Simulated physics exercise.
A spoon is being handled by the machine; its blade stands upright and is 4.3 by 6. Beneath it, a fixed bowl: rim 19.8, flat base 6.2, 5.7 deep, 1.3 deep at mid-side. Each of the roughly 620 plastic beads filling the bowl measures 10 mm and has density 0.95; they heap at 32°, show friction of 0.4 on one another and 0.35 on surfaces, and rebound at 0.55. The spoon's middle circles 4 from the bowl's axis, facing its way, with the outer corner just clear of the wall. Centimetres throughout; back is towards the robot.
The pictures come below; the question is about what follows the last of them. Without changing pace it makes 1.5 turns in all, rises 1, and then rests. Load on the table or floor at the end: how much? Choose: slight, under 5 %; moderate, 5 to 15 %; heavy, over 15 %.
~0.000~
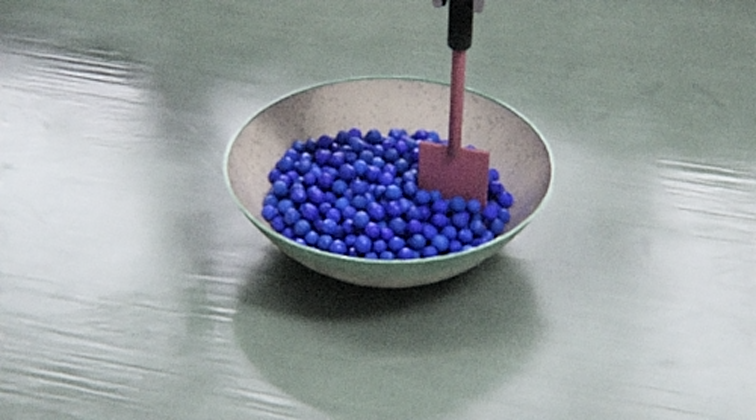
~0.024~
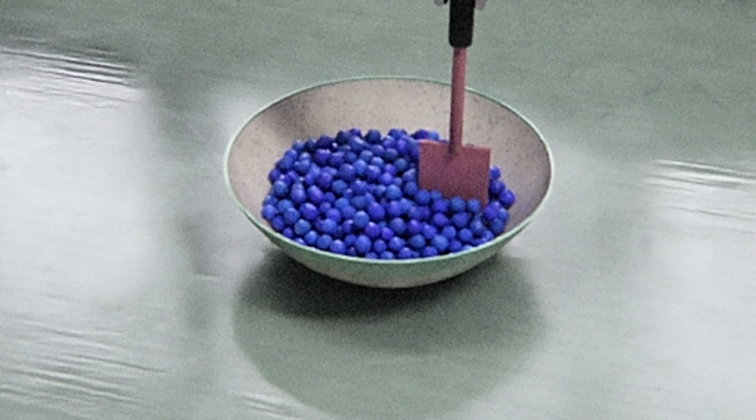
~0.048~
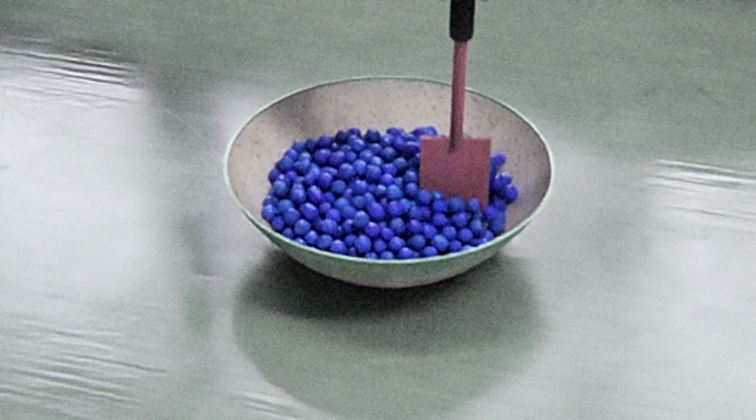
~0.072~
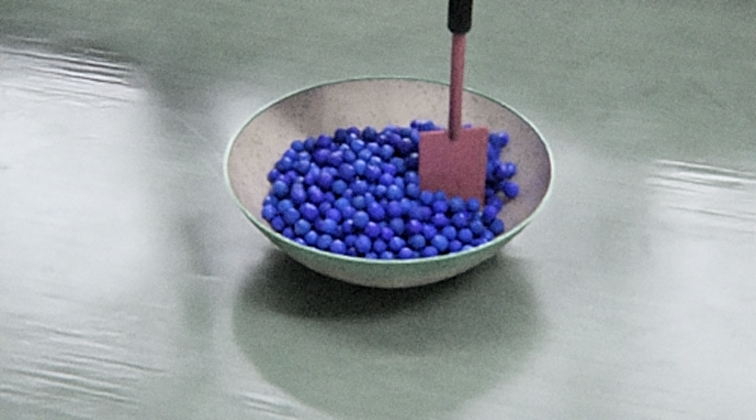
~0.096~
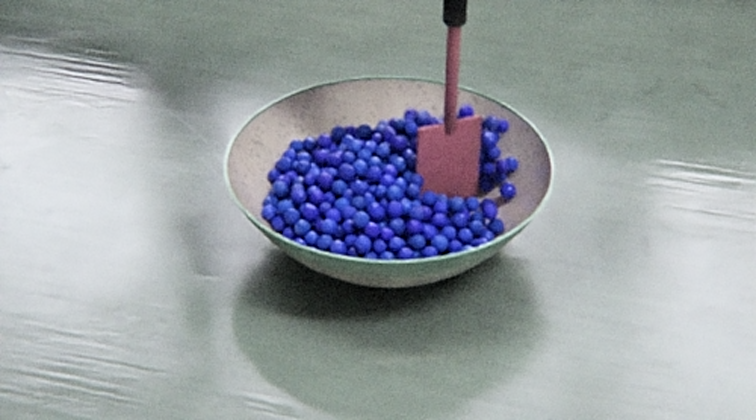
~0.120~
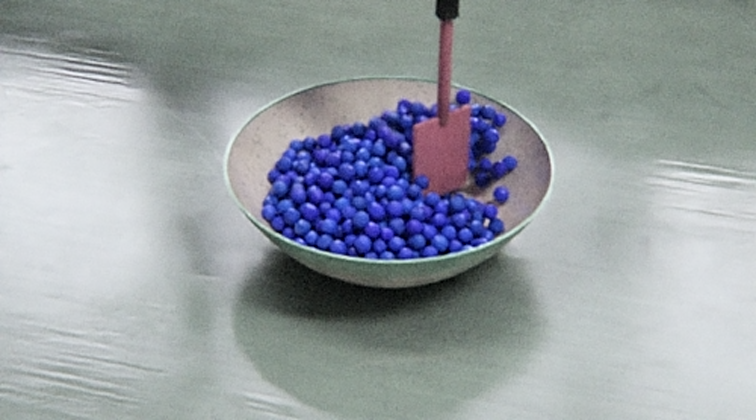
It is moderate.
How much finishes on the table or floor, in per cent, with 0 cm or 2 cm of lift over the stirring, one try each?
10 and 5 %.
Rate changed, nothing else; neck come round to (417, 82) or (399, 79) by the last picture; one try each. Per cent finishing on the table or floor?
Near 25 per cent for the first, near 40 per cent for the second.
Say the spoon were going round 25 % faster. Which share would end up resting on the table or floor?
15 per cent.
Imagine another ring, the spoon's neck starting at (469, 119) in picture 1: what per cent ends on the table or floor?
Some 15 per cent.
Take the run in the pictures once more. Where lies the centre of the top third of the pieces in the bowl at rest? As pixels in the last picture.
Somewhere close to (325, 194).
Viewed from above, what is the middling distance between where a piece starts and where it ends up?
Roughly 7 cm, measured level.
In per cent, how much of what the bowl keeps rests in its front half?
55 %.
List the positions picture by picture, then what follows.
In the first picture, the spoon neck at (455, 126), 0° round; upper third of the load around (386, 188), from x 270 to 505, top at y 135; 623 in the bowl.
In the second picture, the spoon neck at (456, 124), 4° round; upper third of the load around (387, 187), from x 270 to 505, top at y 135.
In the third picture, the spoon neck at (457, 117), 14° round; upper third of the load around (389, 183), from x 270 to 510, top at y 135.
In the fourth picture, the spoon neck at (455, 109), 26° round; upper third of the load around (390, 176), from x 270 to 510, top at y 125.
In the fifth picture, the spoon neck at (451, 102), 38° round; upper third of the load around (395, 168), from x 270 to 510, top at y 115.
In the sixth picture, the spoon neck at (444, 95), 50° round; upper third of the load around (393, 161), from x 270 to 510, top at y 95; 623 in the bowl.
After 0.50 s, 242° round, highest piece 8 above the table; 601 in the bowl, 15 on the table or floor, 7 in flight or on the tool.
After 0.88 s, 74° round, highest piece 7 above the table; 572 in the bowl, 50 on the table or floor, 1 in flight or on the tool.
After 1.27 s, 180° round, highest piece 6 above the table; 571 in the bowl, 52 on the table or floor.
After 1.97 s, 180° round, highest piece 6 above the table; 571 in the bowl, 52 on the table or floor.
In the end, 571 in the bowl, 52 on the table or floor. That is 8 % on the table or floor.
